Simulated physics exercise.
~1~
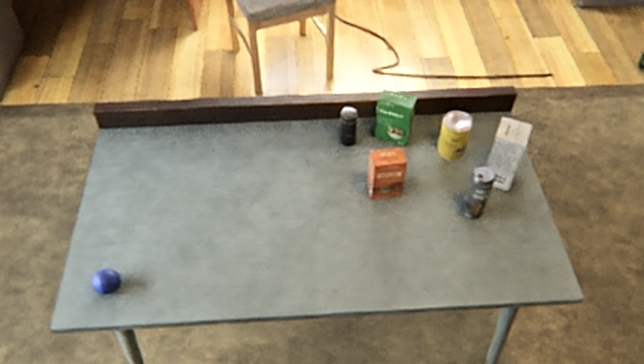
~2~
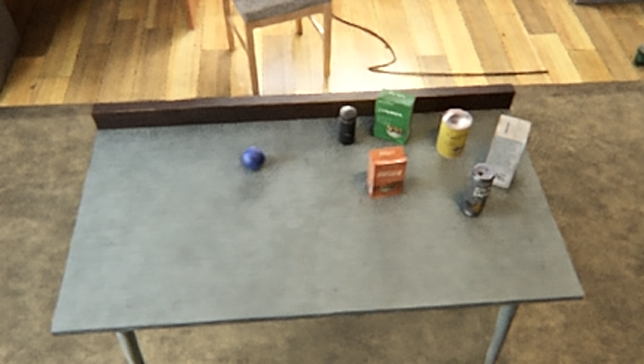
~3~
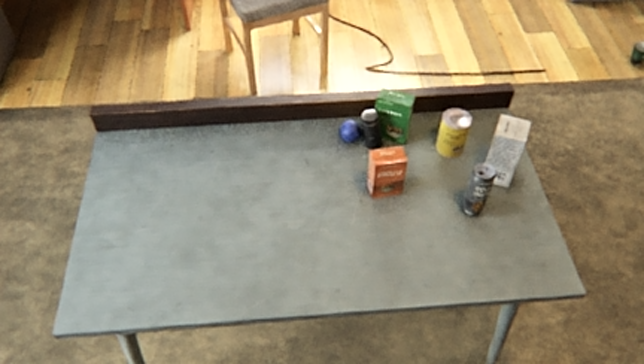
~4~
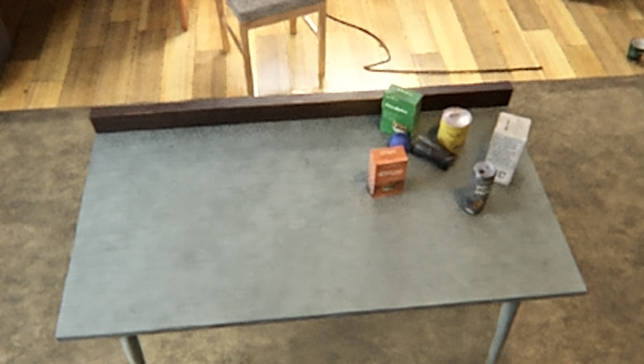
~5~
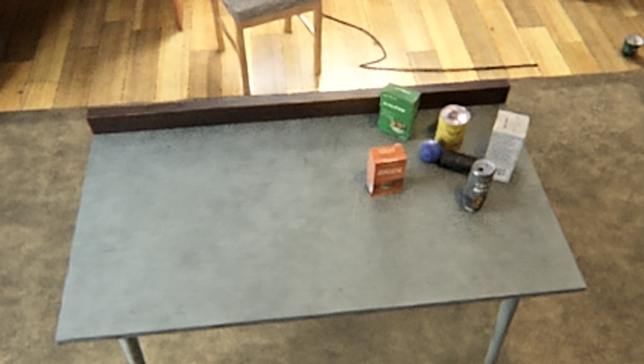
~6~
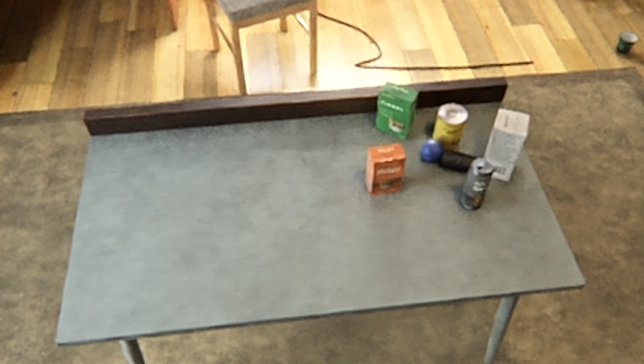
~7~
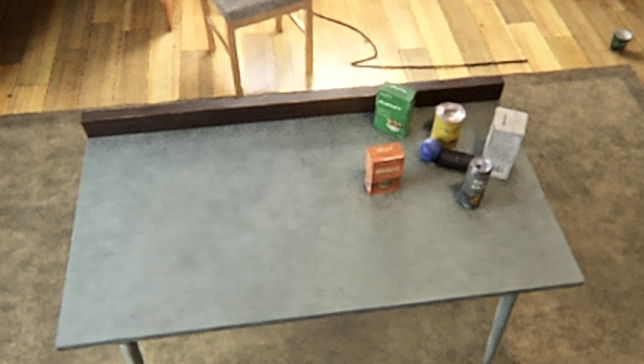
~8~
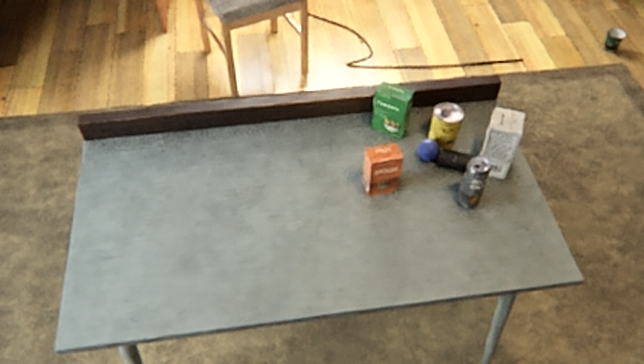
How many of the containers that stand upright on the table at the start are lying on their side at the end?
One of them is lying on its side at the end, the black shaker, while the others remain upright.
